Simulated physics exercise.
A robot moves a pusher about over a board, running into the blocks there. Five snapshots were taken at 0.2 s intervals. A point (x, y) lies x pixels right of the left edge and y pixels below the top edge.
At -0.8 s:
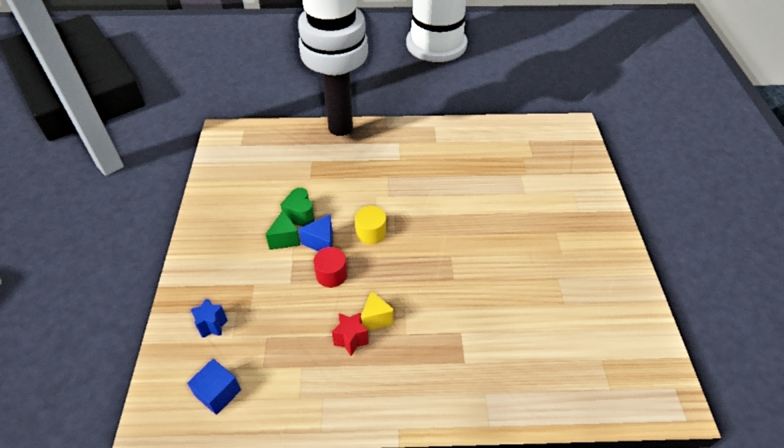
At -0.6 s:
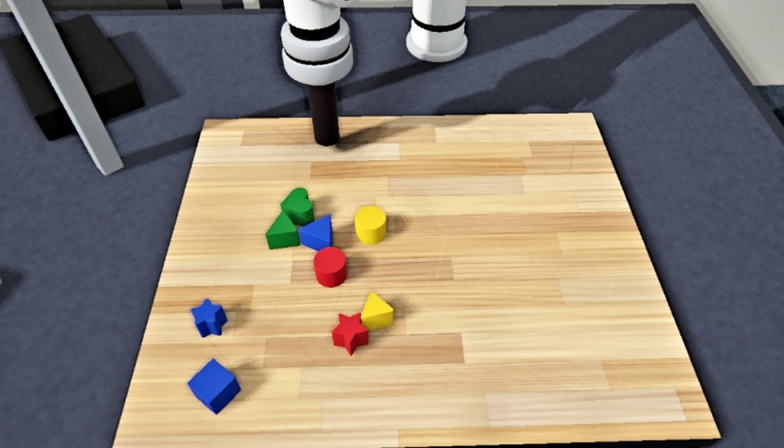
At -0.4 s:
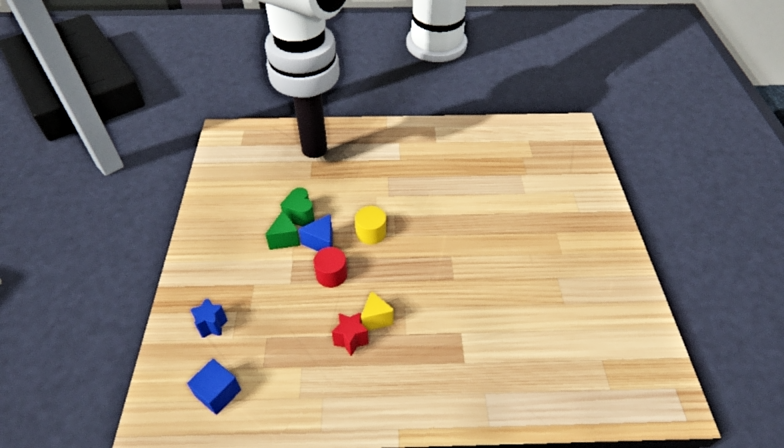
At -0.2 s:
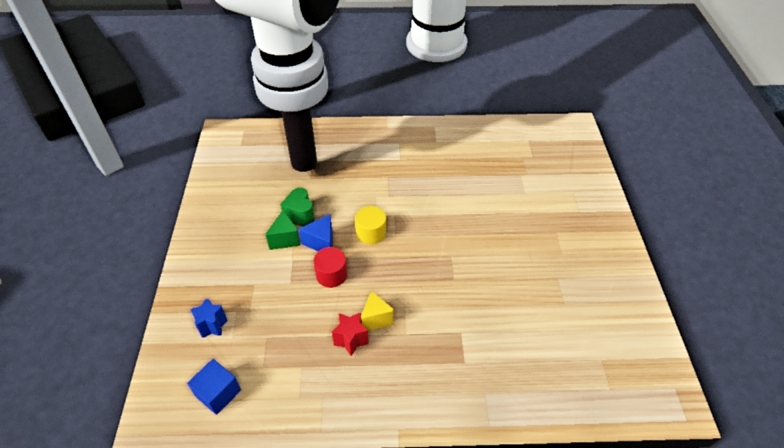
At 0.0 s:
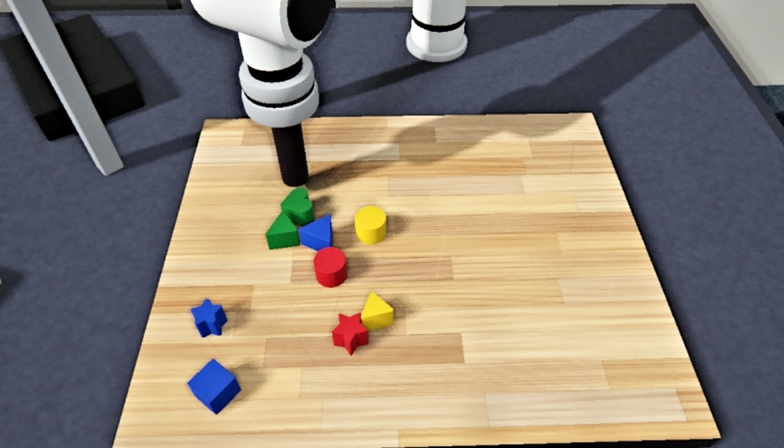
We see a wooden board with scattered red, green, blue and yellow blocks, and a robot arm's black pusher moving steadily from the top edge down and slightly left toward the green heart, while the blocks stay still.
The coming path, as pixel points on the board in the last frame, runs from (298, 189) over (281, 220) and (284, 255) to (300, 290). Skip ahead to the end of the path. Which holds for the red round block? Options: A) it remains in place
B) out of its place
The one that fits is A, it remains in place.
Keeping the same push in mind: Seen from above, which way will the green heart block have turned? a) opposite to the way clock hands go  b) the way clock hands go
a.
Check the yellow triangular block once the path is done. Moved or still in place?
That block is not shifted.
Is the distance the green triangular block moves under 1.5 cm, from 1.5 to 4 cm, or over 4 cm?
It ends over 4 cm away.
One third of the way, pusher at (278, 210); green triangular block at (281, 230); green heart block at (303, 211).
Two thirds of the way, pusher at (281, 244); green triangular block at (289, 266), turned 20° anticlockwise; green heart block at (304, 214), turned 35° anticlockwise.
At the end, pusher at (298, 279); green triangular block at (302, 305); green heart block at (304, 214), turned 35° anticlockwise; red round block unmoved; yellow triangular block unmoved.
